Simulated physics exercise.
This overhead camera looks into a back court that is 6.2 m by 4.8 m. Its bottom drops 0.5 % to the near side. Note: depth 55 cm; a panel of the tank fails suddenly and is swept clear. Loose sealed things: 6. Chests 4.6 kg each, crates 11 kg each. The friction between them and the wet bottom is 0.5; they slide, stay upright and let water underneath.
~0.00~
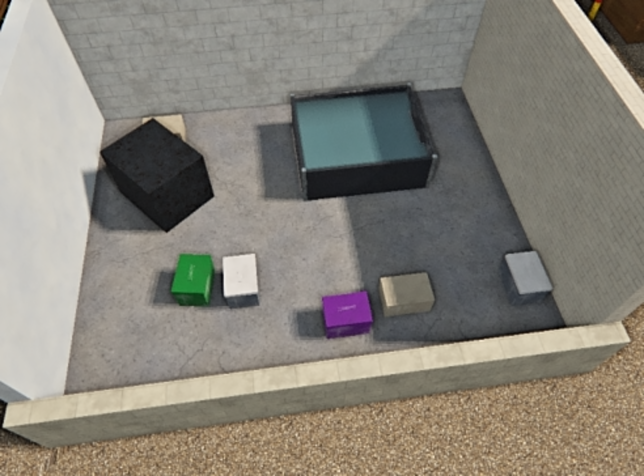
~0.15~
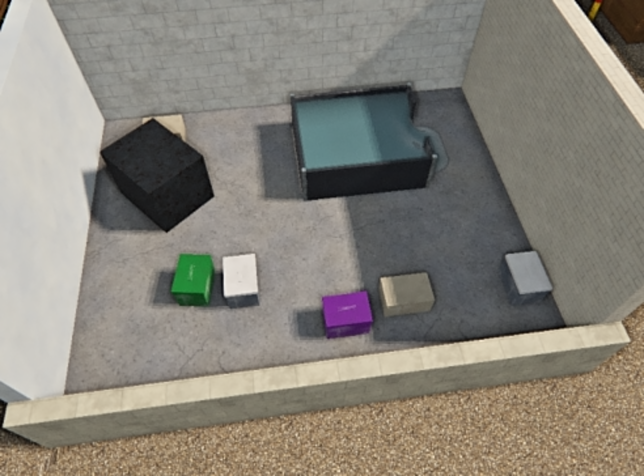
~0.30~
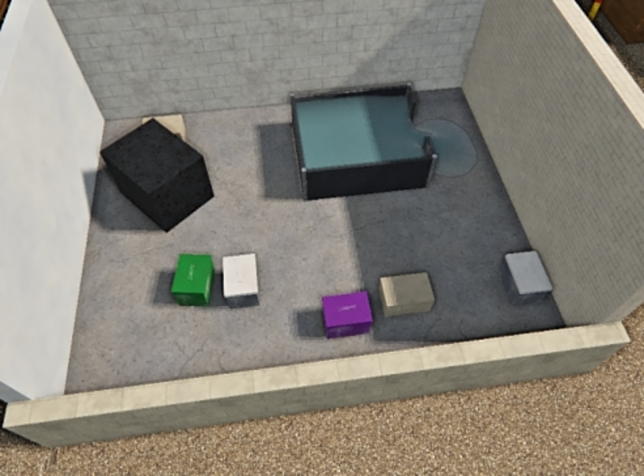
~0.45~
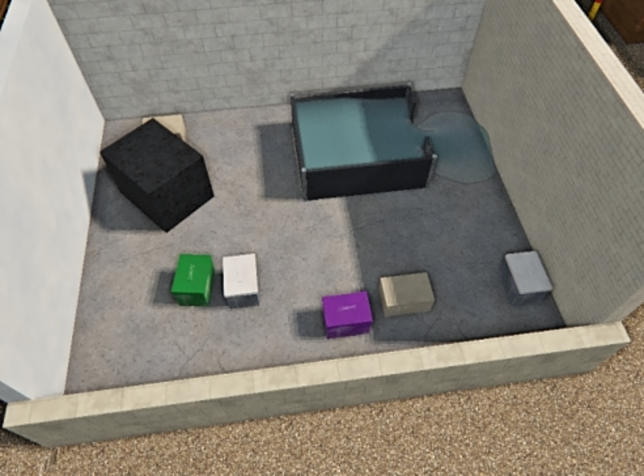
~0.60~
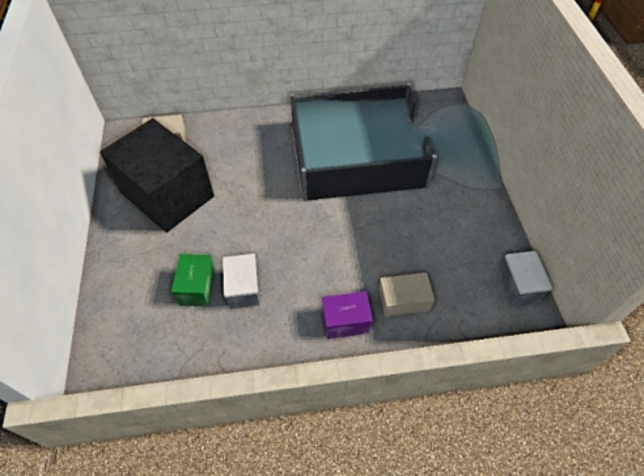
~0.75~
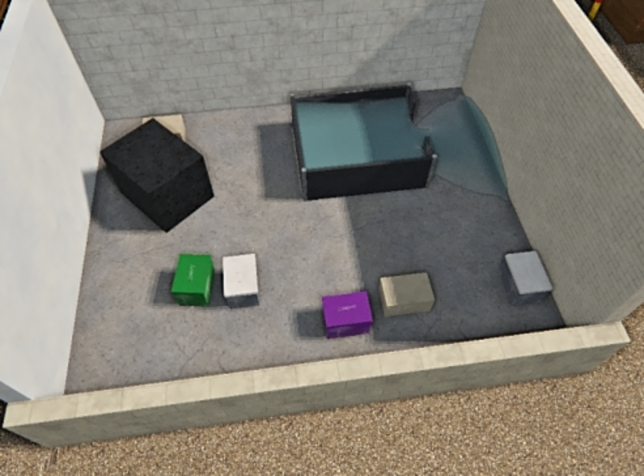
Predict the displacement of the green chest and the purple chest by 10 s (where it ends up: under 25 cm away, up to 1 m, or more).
The green chest is pushed a modest way. The purple chest is swept a long way.
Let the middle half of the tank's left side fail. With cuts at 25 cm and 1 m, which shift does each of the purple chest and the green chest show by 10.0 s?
In that situation the purple chest drifts a long way, while the green chest drifts a long way.
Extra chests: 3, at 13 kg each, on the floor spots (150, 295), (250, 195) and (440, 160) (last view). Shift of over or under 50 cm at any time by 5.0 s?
Taking them in the order given: Falls short, falls short and exceeds it.
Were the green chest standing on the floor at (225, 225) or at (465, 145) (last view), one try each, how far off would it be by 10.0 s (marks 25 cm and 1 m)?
From the first place it is barely disturbed; from the second it goes well off.
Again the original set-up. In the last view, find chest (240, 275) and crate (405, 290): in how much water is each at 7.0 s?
Roughly 3 and 3 cm.
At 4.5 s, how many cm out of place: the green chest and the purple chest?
About 0 cm and 60 cm, respectively.
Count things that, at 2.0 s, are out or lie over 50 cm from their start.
By that time the total stands at 1.
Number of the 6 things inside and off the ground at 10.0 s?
Total: 4.
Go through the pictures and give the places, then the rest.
In the first picture, the green chest at (191, 273) rests on the ground; the purple chest at (347, 309), on the bottom; water covers 2.7 m2; 0 of 6 have shifted.
In the second picture, the green chest at (191, 273) rests on the ground; the purple chest at (347, 309) rests on the ground; 3.1 m2 under water; 0 of 6 have shifted.
In the third picture, the green chest at (191, 273), on the bottom; the purple chest at (347, 309), on the bottom; water covers 3.7 m2; 0 of 6 have shifted.
In the fourth picture, the green chest at (191, 273) rests on the ground; the purple chest at (347, 309), on the bottom; 4.2 m2 under water; 0 of 6 have shifted.
In the fifth picture, the green chest at (191, 273), on the bottom; the purple chest at (347, 309), on the bottom; water covers 4.4 m2; 0 of 6 have shifted.
In the sixth picture, the green chest at (191, 273) rests on the ground; the purple chest at (347, 309) rests on the ground; water covers 4.6 m2; 0 of 6 have shifted.
After 2.0 s the green chest is near (191, 273), 0.0 m from its start, aground; the purple chest is near (347, 309), 0.0 m from its start, aground; 1 afloat.
After 4.5 s the green chest is near (191, 273), 0.0 m from its start, aground; the purple chest is near (308, 280), 0.6 m from its start, afloat; 2 afloat.
After 7.0 s the green chest is near (176, 269), 0.2 m from its start, aground; the purple chest is near (241, 224), 1.9 m from its start, afloat; 3 afloat.
After 10.0 s the green chest is near (200, 235), 0.6 m from its start, afloat; the purple chest is near (212, 195), 2.5 m from its start, afloat; 4 afloat.
